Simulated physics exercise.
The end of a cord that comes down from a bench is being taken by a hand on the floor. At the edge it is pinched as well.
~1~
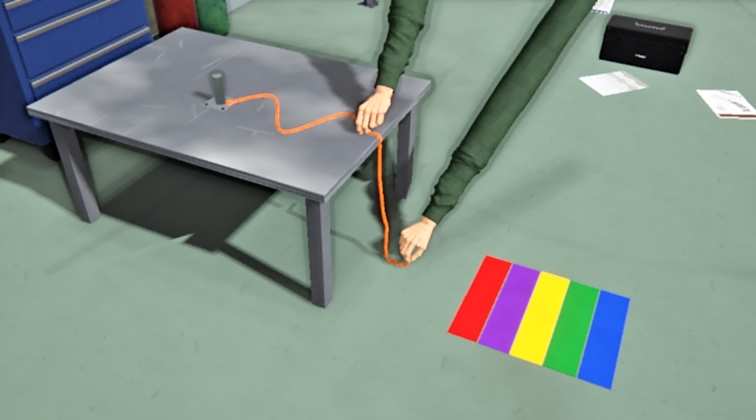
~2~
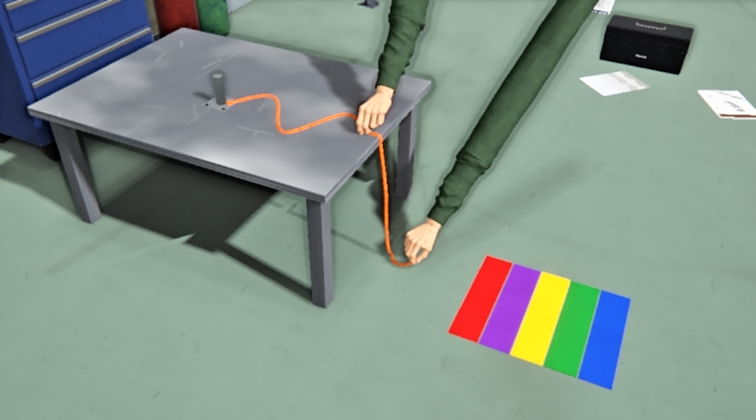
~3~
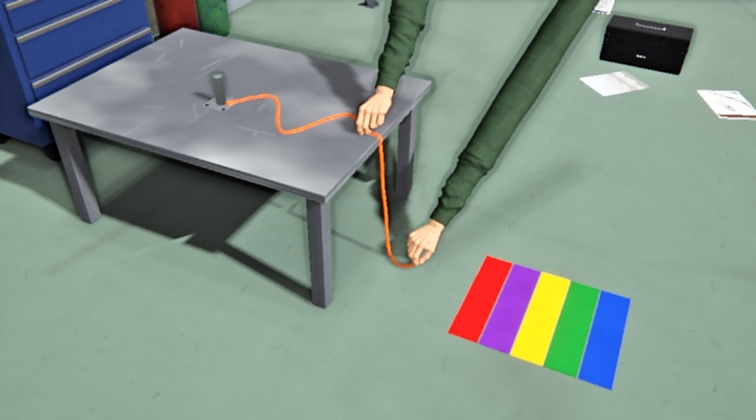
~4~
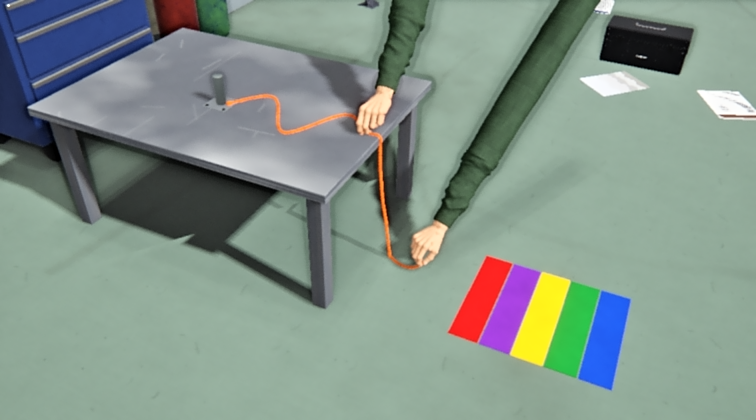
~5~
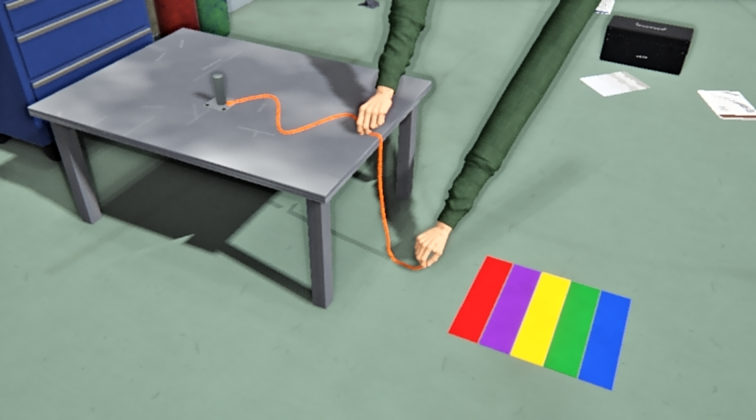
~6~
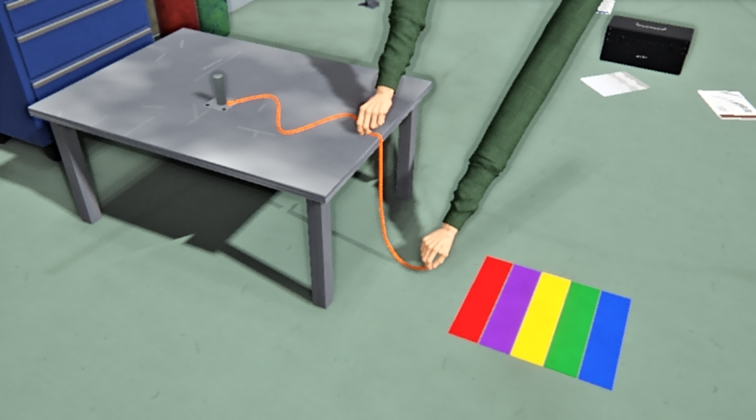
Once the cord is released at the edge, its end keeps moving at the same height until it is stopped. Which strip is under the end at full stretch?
The blue strip.
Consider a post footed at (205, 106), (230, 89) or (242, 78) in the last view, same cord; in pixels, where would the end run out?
First close to (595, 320), next close to (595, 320), last close to (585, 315).
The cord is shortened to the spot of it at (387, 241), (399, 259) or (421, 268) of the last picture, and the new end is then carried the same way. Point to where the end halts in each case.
The three cuts give roughly (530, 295), (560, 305) and (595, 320) respectively.
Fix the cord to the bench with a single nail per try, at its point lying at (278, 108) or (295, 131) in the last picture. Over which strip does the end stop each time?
First try green, second try yellow.
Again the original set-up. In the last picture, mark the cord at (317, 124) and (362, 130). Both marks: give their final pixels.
Roughly at (376, 138), and the other roughly at (436, 181).
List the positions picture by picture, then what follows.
End (410, 259); red (469, 322); purple (500, 332); yellow (531, 343); green (564, 354); blue (598, 366), in the first frame.
End (415, 261); cord through (259, 96) (278, 122) (326, 119) (366, 132) (385, 187) (387, 242), in the second frame.
End (418, 262), in the third frame.
End (422, 264); cord through (259, 97) (278, 122) (326, 120) (366, 133) (382, 187) (388, 242), in the fourth frame.
End (426, 265), in the fifth frame.
End (432, 267); cord through (259, 97) (278, 122) (326, 120) (366, 133) (380, 187) (387, 242), in the sixth frame.
Soon after, end near (548, 304); over yellow.
Then, end near (588, 316); over green.
At full stretch, end near (612, 324); over blue. It gets as far as the blue strip.
